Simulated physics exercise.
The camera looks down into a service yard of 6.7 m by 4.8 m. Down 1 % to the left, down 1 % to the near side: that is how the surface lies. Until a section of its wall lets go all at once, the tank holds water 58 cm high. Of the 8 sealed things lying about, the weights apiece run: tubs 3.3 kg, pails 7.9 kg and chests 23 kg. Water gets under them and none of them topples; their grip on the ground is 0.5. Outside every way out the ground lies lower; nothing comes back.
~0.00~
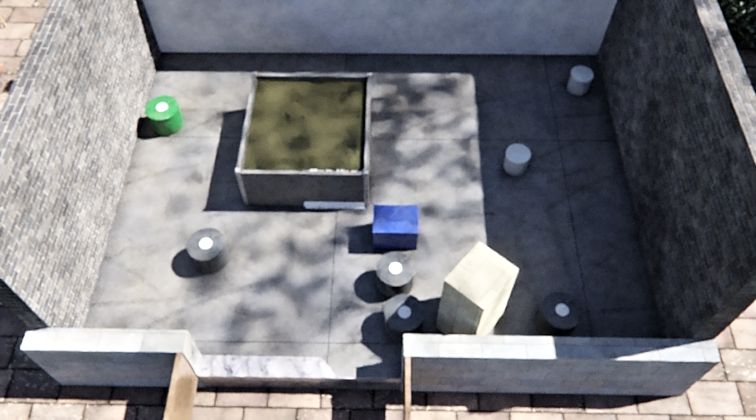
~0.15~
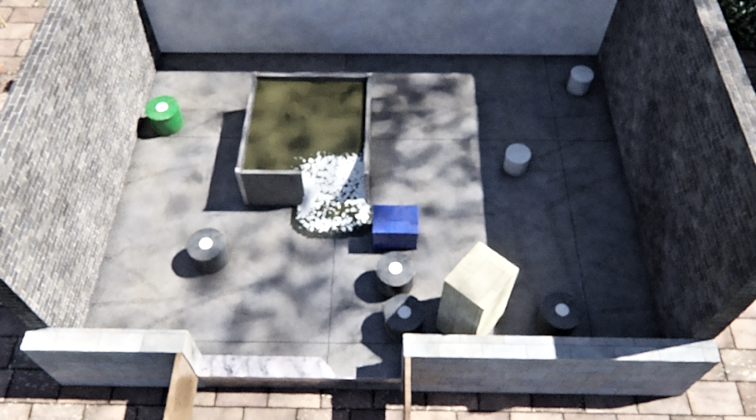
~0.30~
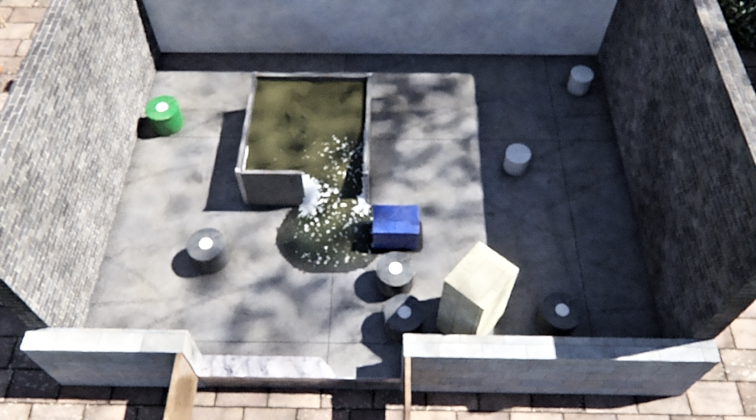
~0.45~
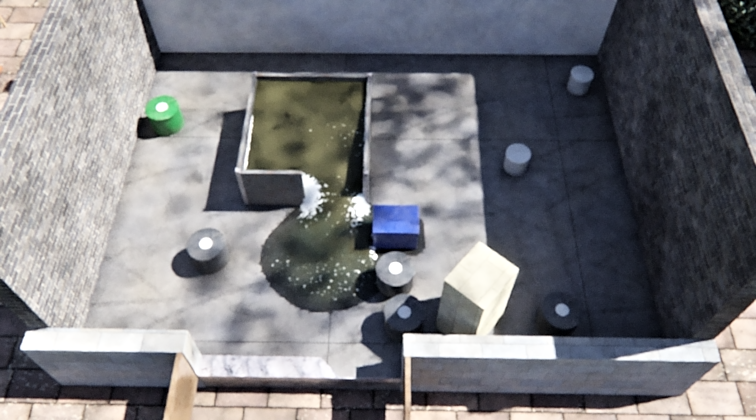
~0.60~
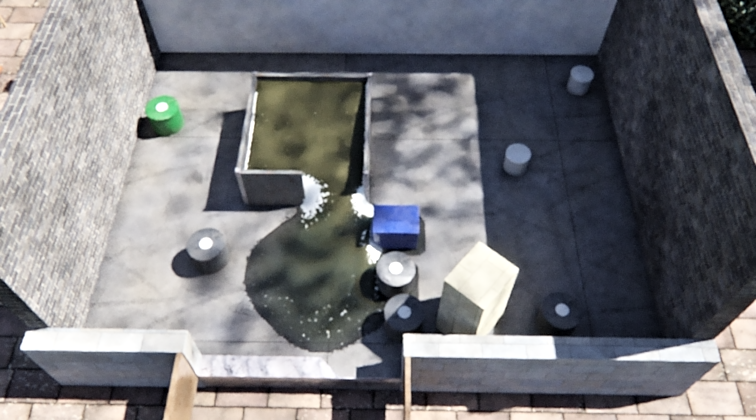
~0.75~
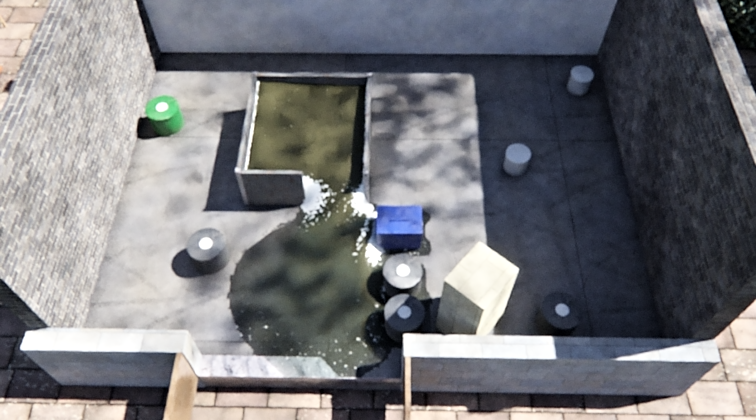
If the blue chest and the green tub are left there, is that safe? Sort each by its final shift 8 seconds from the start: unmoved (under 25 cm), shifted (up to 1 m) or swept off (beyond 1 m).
Blue chest: Shifted; green tub: Unmoved.
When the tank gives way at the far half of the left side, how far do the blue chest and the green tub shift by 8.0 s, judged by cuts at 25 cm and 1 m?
If so, the blue chest remains in place, the green tub is washed away.
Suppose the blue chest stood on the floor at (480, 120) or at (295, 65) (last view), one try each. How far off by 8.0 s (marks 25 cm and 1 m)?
Respectively: It rests almost unmoved; it rests almost unmoved.
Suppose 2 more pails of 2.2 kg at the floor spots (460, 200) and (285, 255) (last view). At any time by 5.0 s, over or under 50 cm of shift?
So that's behind the line and then across the line.
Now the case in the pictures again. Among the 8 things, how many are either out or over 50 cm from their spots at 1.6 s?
I count 2 of them.
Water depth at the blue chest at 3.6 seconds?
Close to 4 centimetres.
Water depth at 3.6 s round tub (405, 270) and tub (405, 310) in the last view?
First about 2 cm, second about 10 cm.
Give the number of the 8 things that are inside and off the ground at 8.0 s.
1 of them.
After 1.6 s the blue chest is near (440, 227), 0.5 m from its start, aground; the green tub is near (162, 107), 0.0 m from its start, aground; 0 of 8 are out; 2 afloat.
After 3.6 s the blue chest is near (440, 227), 0.5 m from its start, aground; the green tub is near (162, 107), 0.0 m from its start, aground; 0 of 8 are out; 1 afloat.
After 5.6 s the blue chest is near (440, 227), 0.5 m from its start, aground; the green tub is near (162, 107), 0.0 m from its start, aground; 1 of 8 are out; 1 afloat.
After 8.0 s the blue chest is near (440, 227), 0.5 m from its start, aground; the green tub is near (162, 107), 0.0 m from its start, aground; 1 of 8 are out; 1 afloat.
